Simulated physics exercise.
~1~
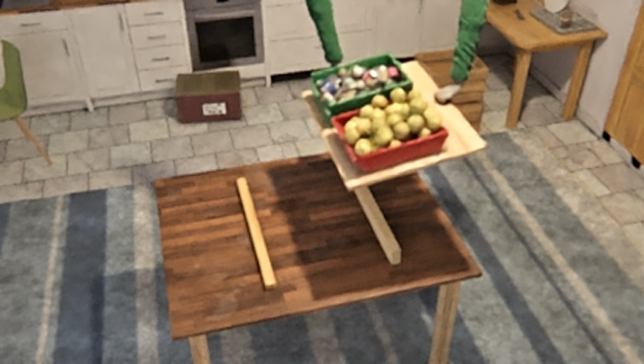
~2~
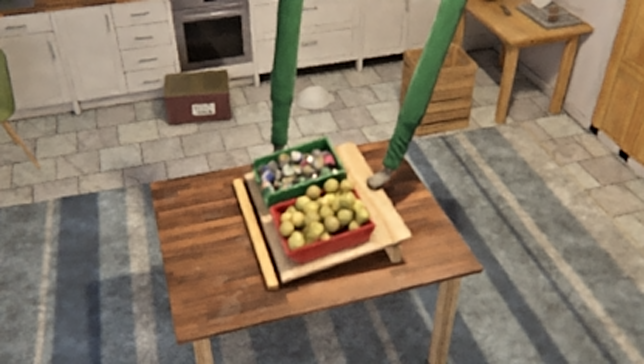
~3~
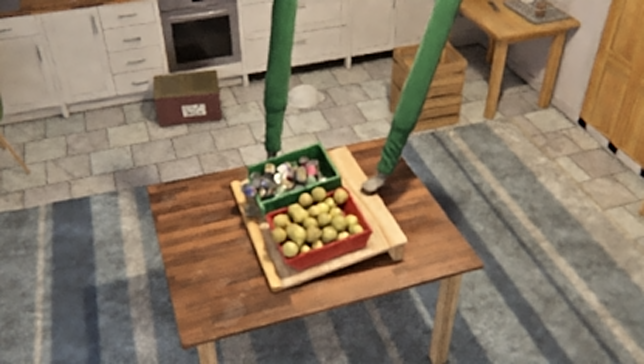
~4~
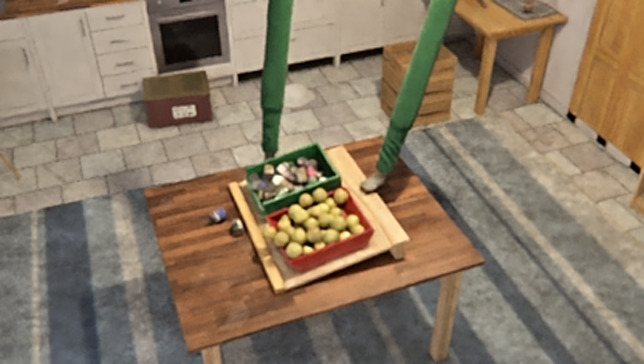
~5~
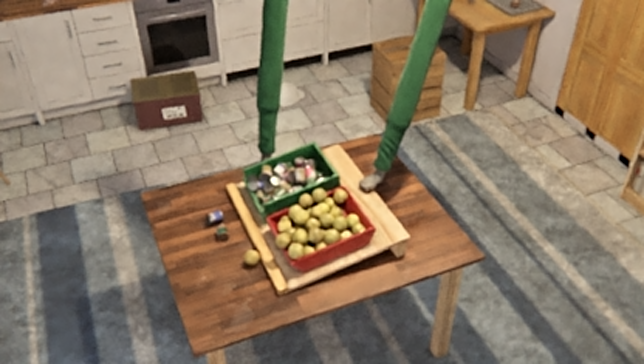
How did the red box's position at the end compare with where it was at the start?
At the start the red box was held up over the far right part of the table. By the end it had moved left and down, and was resting with the board near the middle of the table.
